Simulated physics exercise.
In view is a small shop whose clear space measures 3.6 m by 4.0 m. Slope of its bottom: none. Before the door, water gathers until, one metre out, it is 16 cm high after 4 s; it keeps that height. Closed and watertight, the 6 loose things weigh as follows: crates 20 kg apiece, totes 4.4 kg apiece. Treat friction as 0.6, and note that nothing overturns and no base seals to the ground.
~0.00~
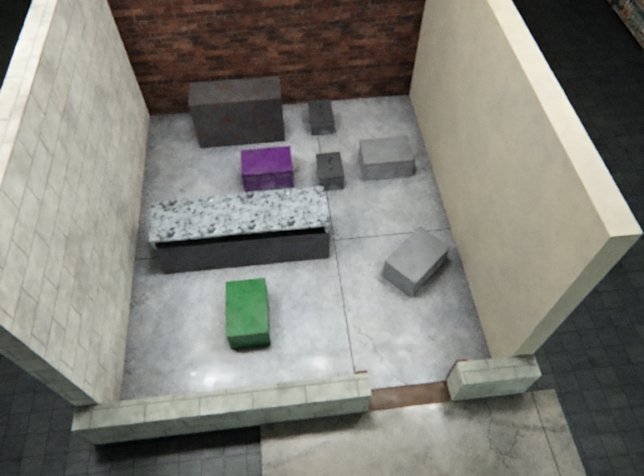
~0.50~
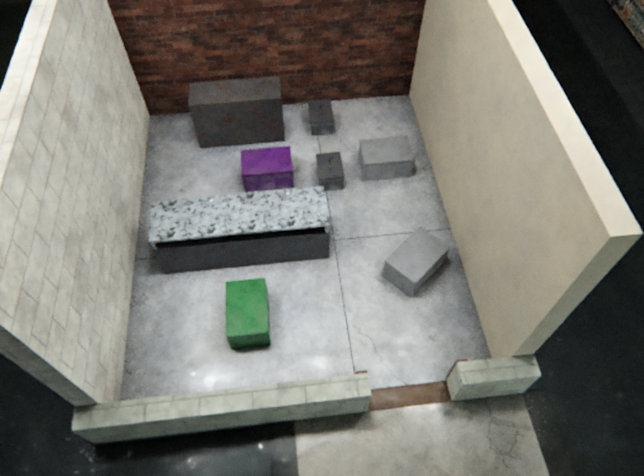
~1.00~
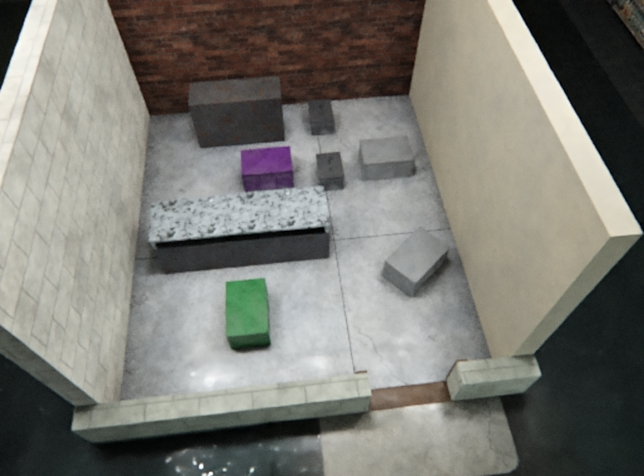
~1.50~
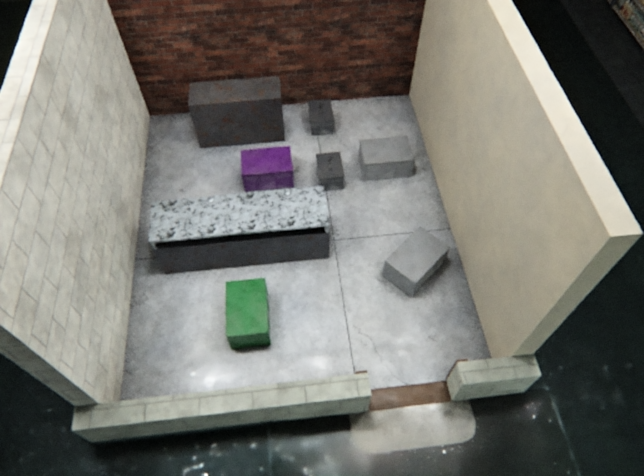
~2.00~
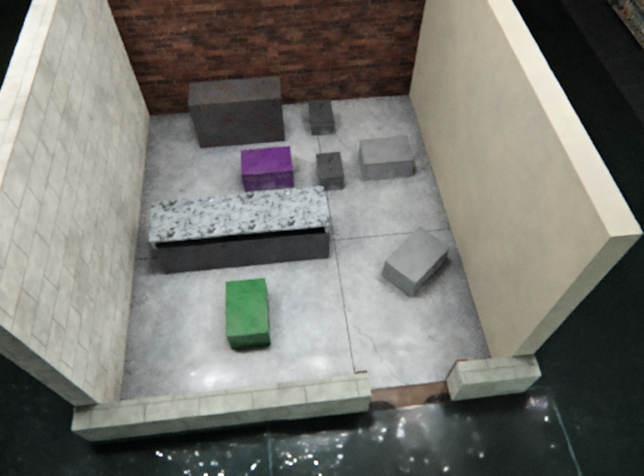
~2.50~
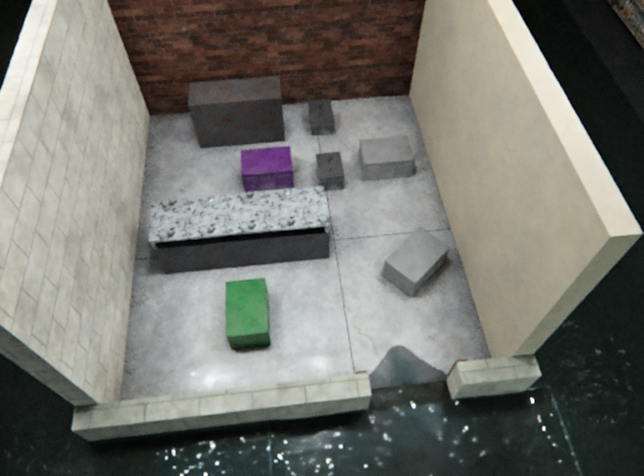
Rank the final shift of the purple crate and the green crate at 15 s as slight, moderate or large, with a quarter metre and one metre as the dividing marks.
Purple crate - slight, green crate - slight.
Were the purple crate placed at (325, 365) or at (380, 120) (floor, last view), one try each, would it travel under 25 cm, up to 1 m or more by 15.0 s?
First try it hardly moves at all, second try it goes a bit.
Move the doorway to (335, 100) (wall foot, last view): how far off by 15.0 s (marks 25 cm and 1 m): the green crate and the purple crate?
Green crate: Remains in position; purple crate: Remains in position.
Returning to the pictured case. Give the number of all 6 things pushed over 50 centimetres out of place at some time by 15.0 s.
That makes 3.
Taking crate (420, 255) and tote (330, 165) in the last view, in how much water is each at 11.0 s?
I'd estimate 7 cm for the first and 6 cm for the second.
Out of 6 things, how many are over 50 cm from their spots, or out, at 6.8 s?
0.
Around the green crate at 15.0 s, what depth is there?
Near 5 cm deep.
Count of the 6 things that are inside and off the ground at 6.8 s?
At that time the total is 0.
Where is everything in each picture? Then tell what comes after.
In the first picture, the purple crate at (266, 160), on the bottom; the green crate at (246, 306), on the bottom; 0.0 m2 under water; 0 of 6 have shifted.
In the second picture, the purple crate at (266, 160), on the bottom; the green crate at (246, 306) rests on the ground; water covers 0.0 m2; 0 of 6 have shifted.
In the third picture, the purple crate at (266, 160) rests on the ground; the green crate at (246, 306) rests on the ground; water covers 0.0 m2; 0 of 6 have shifted.
In the fourth picture, the purple crate at (266, 160) rests on the ground; the green crate at (246, 306), on the bottom; 0.0 m2 under water; 0 of 6 have shifted.
In the fifth picture, the purple crate at (266, 160), on the bottom; the green crate at (246, 306), on the bottom; 0.0 m2 under water; 0 of 6 have shifted.
In the sixth picture, the purple crate at (266, 160) rests on the ground; the green crate at (246, 306), on the bottom; 0.2 m2 under water; 0 of 6 have shifted.
After 3.5 s the purple crate is near (266, 160), 0.0 m from its start, aground; the green crate is near (246, 306), 0.0 m from its start, aground; 0 afloat.
After 6.8 s the purple crate is near (266, 160), 0.0 m from its start, aground; the green crate is near (246, 306), 0.0 m from its start, aground; 0 afloat.
After 11.0 s the purple crate is near (266, 160), 0.0 m from its start, aground; the green crate is near (246, 306), 0.0 m from its start, aground; 2 afloat.
After 15.0 s the purple crate is near (266, 160), 0.0 m from its start, aground; the green crate is near (246, 306), 0.0 m from its start, aground; 4 afloat.
